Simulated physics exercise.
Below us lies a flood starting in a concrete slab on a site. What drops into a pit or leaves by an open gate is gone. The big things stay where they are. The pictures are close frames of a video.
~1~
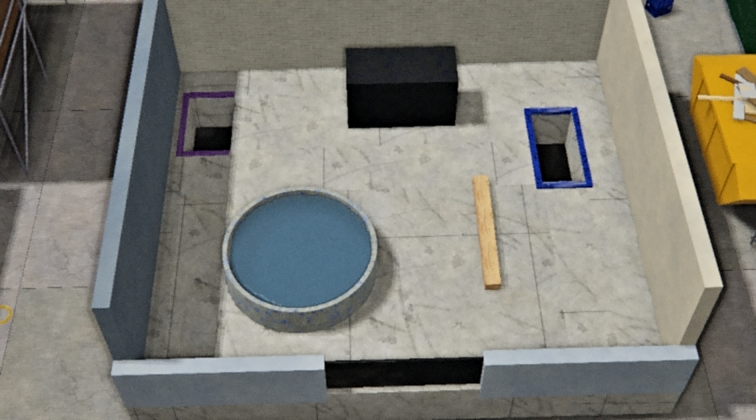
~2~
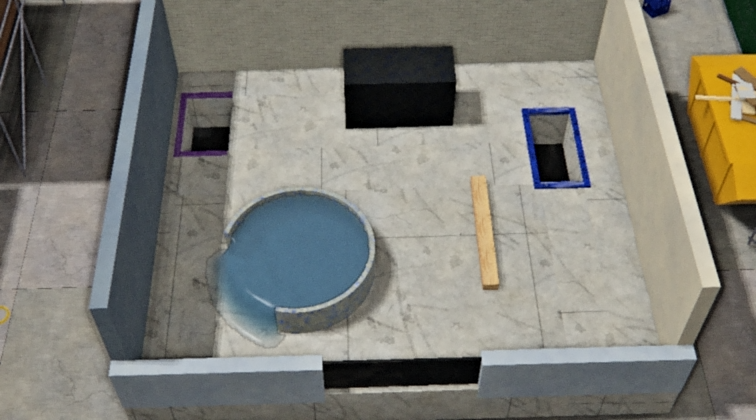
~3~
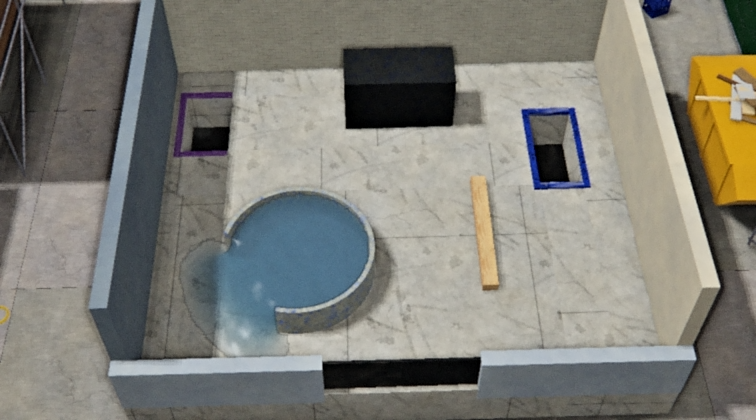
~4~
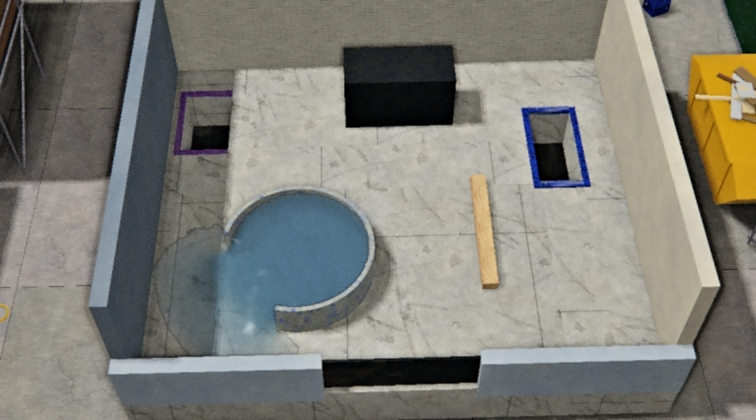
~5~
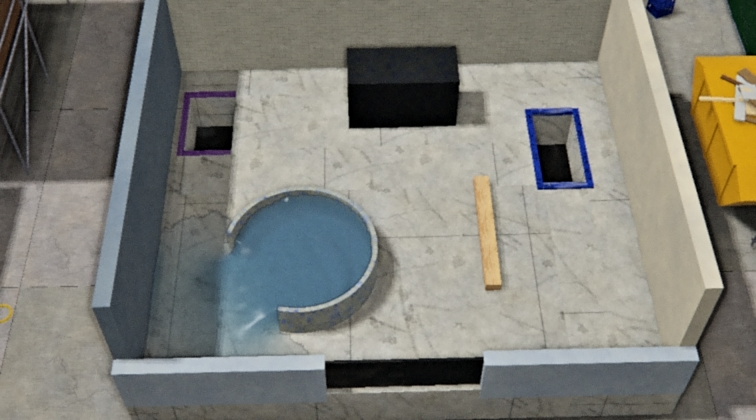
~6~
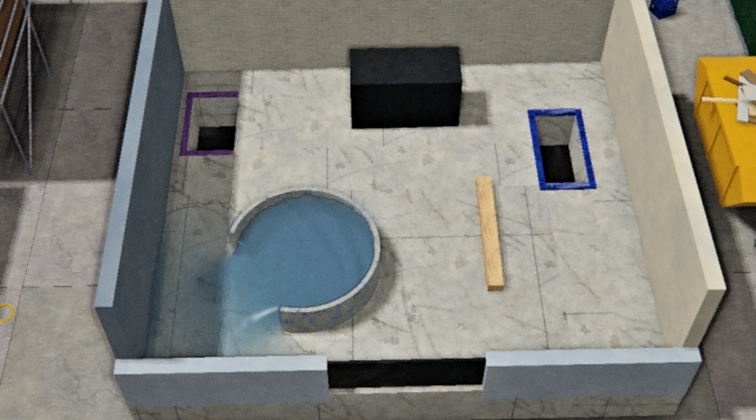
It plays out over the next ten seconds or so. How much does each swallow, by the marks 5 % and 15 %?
In the end: The gate takes less than 5 %; the purple pit takes more than 15 %; the blue pit takes less than 5 %.
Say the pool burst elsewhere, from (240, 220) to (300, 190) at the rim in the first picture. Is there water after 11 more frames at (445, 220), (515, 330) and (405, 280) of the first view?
In that order: Clear, free of water, no water.
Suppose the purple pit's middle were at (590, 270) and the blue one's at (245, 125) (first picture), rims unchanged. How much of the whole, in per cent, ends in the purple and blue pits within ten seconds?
In per cent: Purple 10, blue 10.
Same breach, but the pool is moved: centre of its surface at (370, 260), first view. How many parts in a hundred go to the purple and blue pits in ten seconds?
Per cent: Purple 35, blue 0.
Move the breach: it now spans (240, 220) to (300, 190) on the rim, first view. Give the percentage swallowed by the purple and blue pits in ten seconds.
Per cent: Purple 60, blue 0.
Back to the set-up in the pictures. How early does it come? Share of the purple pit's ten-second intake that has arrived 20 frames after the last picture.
About 20 per cent.
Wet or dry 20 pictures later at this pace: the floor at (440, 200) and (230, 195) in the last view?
In that order: No water, awash.
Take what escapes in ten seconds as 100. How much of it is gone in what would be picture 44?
Roughly 60 per cent.
A moment on, water covers 10 % of the floor; the gate 0 %, the purple pit 0 %, the blue pit 0 %.
Next, water covers 20 % of the floor; the gate 0 %, the purple pit 0 %, the blue pit 0 %.
Then, water covers 35 % of the floor; the gate 0 %, the purple pit 5 %, the blue pit 0 %.
Later, water covers 60 % of the floor; the gate 0 %, the purple pit 15 %, the blue pit 0 %.
In the end, water covers 85 % of the floor; the gate 0 %, the purple pit 25 %, the blue pit 0 %.
